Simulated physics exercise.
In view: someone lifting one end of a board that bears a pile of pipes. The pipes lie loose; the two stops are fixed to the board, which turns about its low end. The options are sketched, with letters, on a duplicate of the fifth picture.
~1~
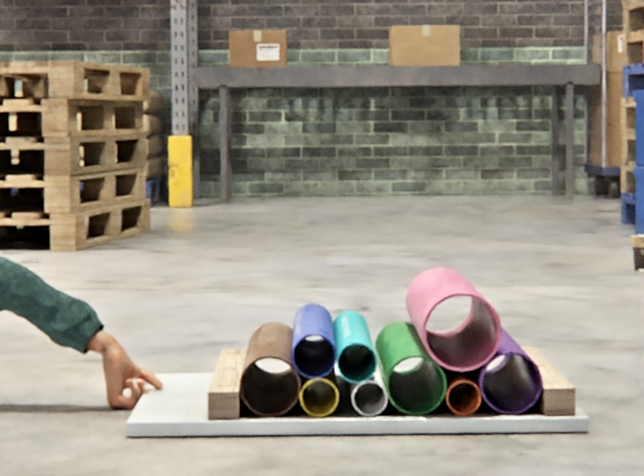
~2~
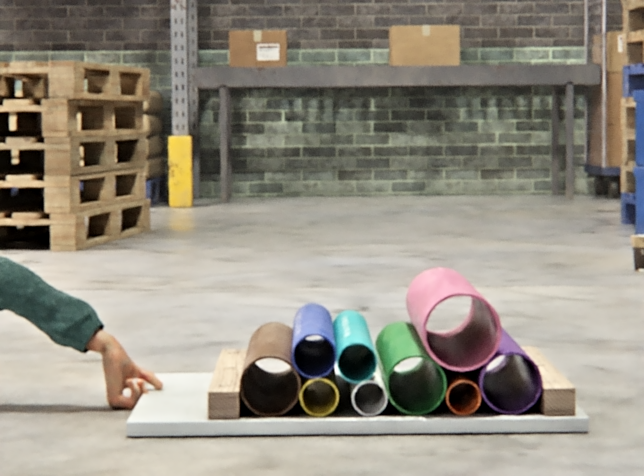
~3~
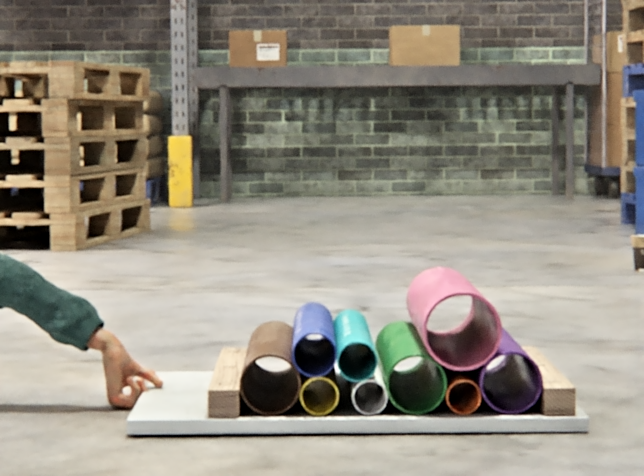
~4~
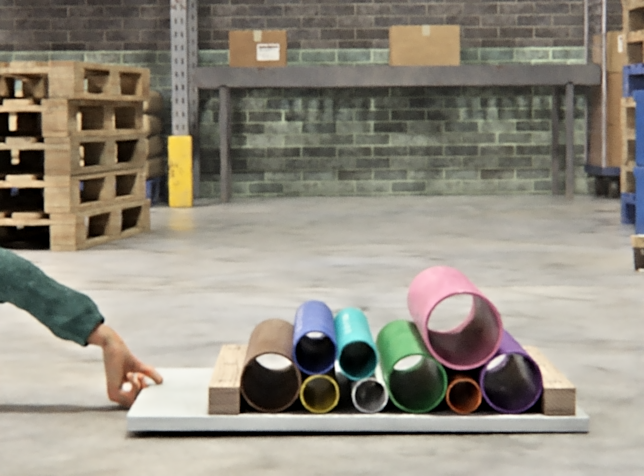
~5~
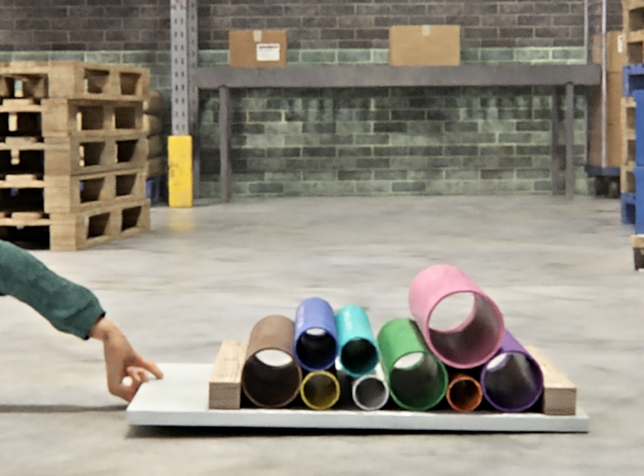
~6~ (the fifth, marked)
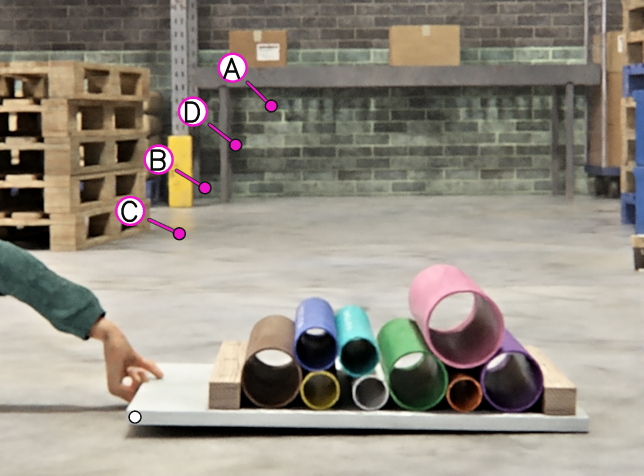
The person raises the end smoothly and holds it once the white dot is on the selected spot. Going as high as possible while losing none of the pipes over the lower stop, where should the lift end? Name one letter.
Raise it to D.
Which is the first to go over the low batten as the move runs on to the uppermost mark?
It is the pink one.
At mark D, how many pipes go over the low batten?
With D, none.
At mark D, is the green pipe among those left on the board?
Yes, with D.
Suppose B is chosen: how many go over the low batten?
With B, none.
On the marked copy, A at (271, 106); B at (205, 188); C at (179, 234); D at (236, 145); the white dot at (135, 417).
With D. Early on, board at 20°.
Further on, board at 38°.
At the end, board at 39°, none over the low batten.
As for the rest, A one over the low batten (pink); B none over the low batten; C none over the low batten.
